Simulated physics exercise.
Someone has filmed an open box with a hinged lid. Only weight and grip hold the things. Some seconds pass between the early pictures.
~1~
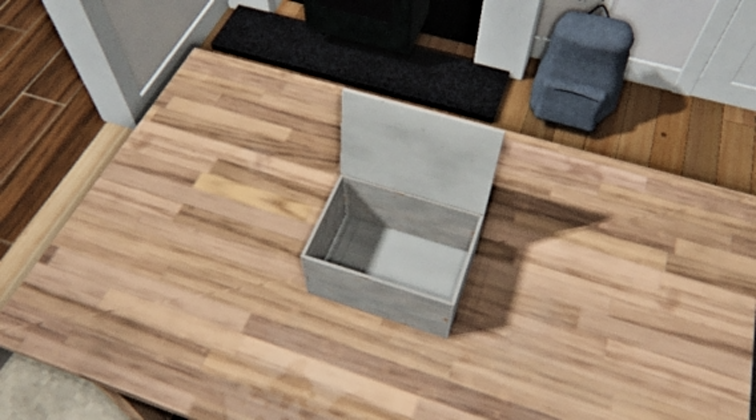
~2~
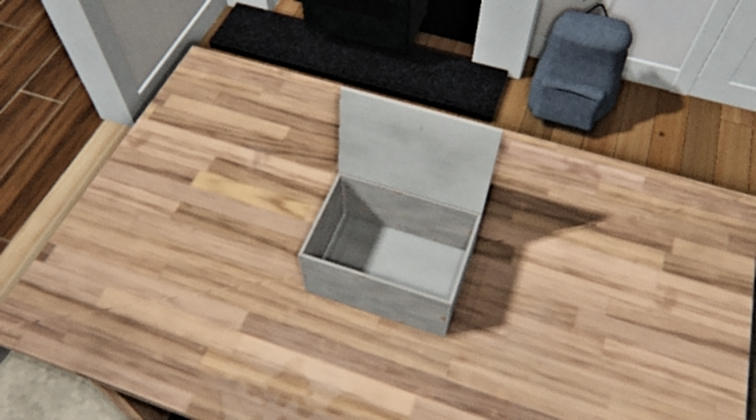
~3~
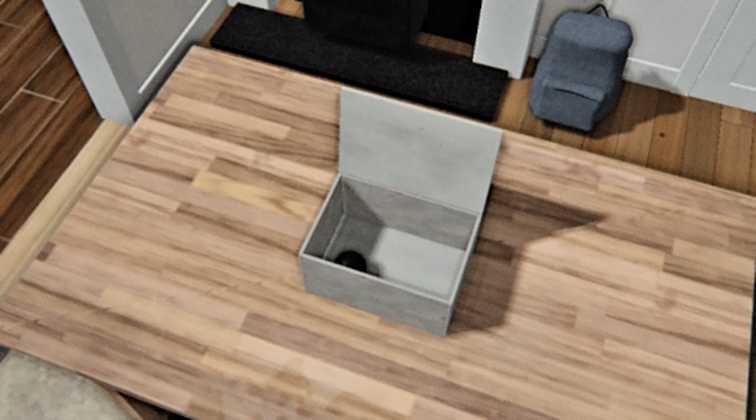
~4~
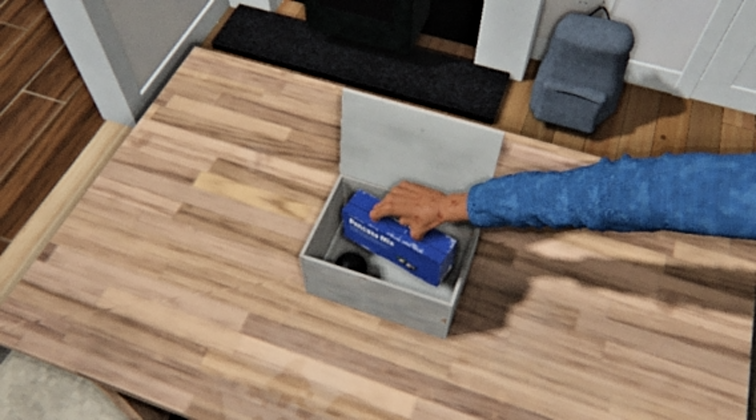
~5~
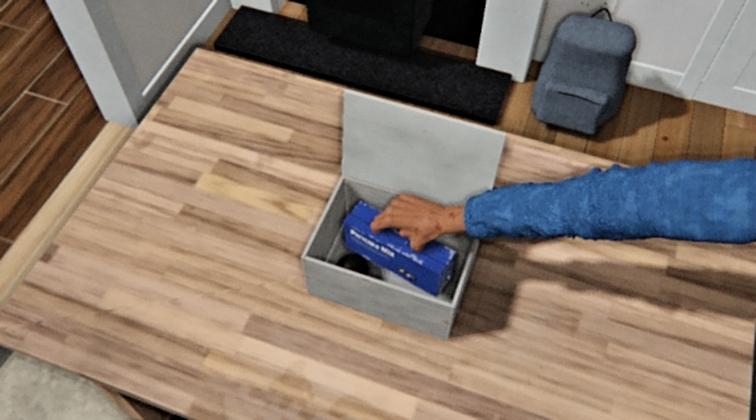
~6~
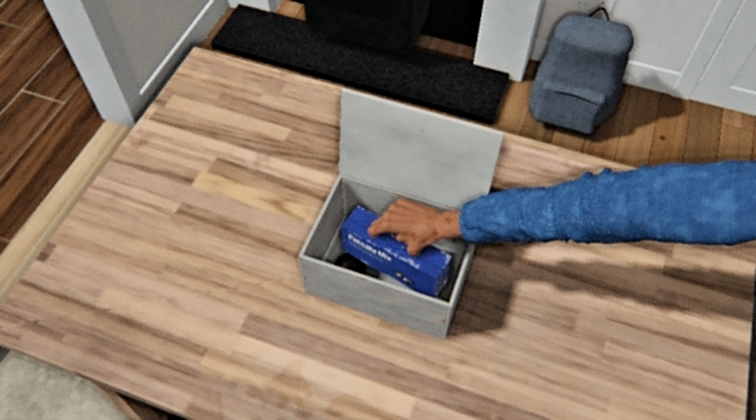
On a wooden table, a grey box stands open and empty with its hinged lid raised, and then a small dark object appears inside. An arm in a blue sleeve reaches in from the right, gripping a blue carton, and lowers it slightly into the box, the hand still on it.
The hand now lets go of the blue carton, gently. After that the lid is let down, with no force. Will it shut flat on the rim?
Here the lid closes.
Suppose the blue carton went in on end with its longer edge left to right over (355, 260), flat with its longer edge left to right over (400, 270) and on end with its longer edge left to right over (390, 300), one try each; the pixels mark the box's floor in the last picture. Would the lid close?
In the first case it will not close; in the second case it closes; in the third case it will not close.
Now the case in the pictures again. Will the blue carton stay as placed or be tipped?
It ends up tilted.
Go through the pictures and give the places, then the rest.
In the first picture, the last thing is not in view yet.
In the second picture, the last thing is not in view yet.
In the third picture, the last thing is not in view yet.
The fourth picture shows coming down; blue carton (398, 238).
The fifth picture shows coming down; blue carton (398, 249).
The sixth picture shows put in, still held; blue carton (395, 253).
Then, 1.00 s after the last picture, lid starting down; blue carton on its side near (386, 252); black ball rolled a little.
Then, 1.80 s after the last picture, lid 40° above the rim; blue carton on its side near (386, 252); black ball rolled a little.
At rest, lid shut; tipped over in the box, blue carton; black ball in place. Seen from the same camera at the end, blue carton near (386, 252).
